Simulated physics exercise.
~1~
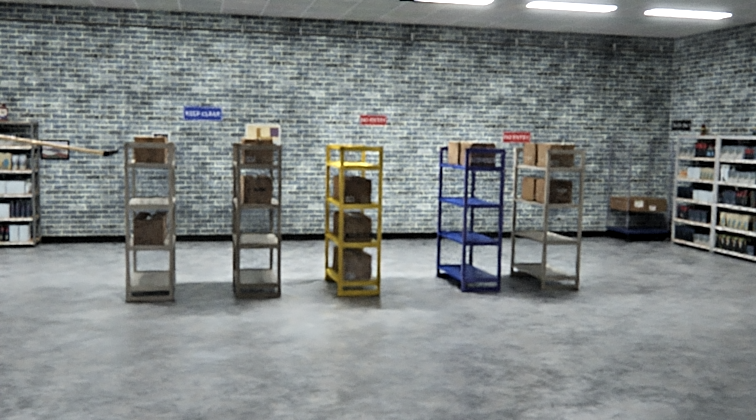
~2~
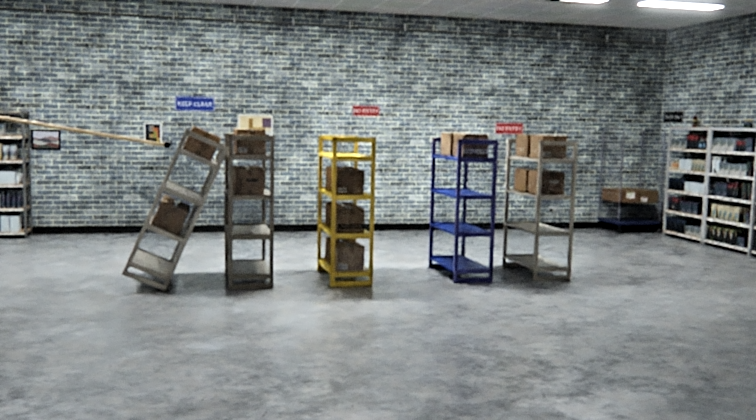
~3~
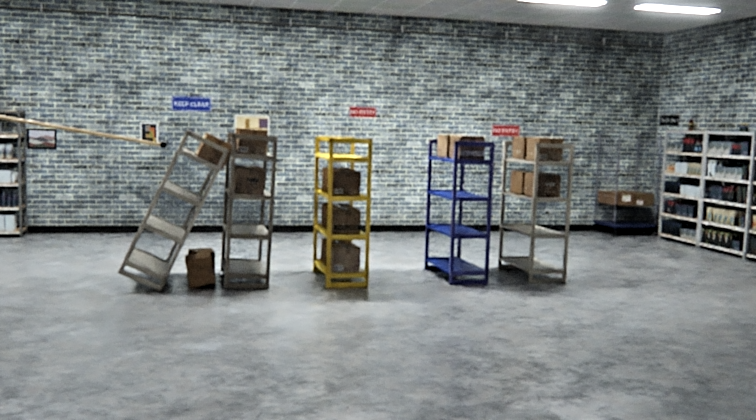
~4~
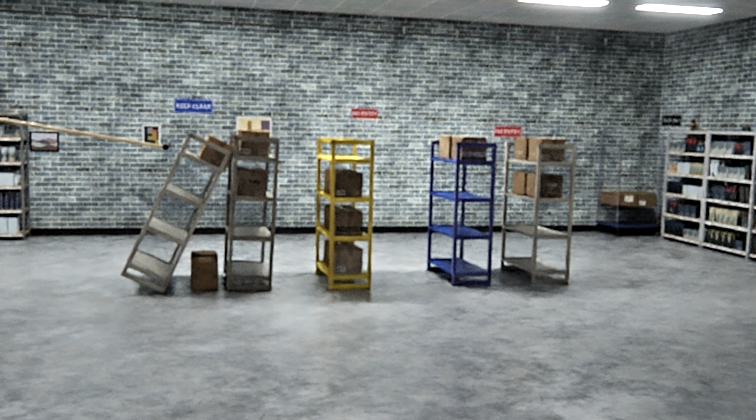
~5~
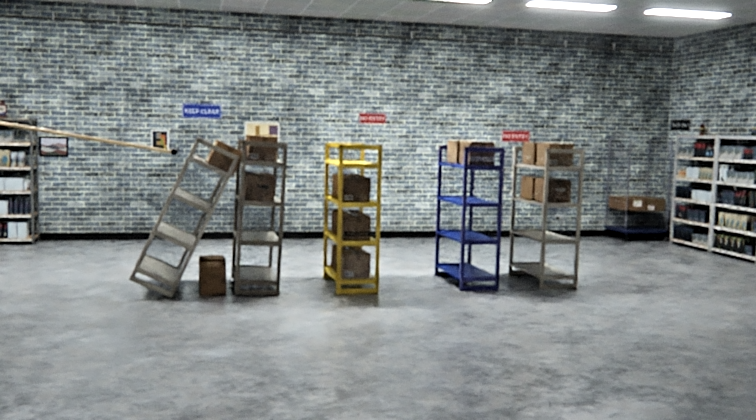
Five open shelving racks holding cardboard boxes stand in a row across a grey concrete floor, seen from the front by a slightly swaying camera. Before a pale brick wall, a yellow rack stands in the middle and a blue one to its right, with grey racks at both ends and white shelves beyond. A long pole reaches in from the left and pushes the top of the leftmost rack. It tips right and comes to rest leaning against its neighbour, while a box drops to the floor between them. The other four racks stay standing.
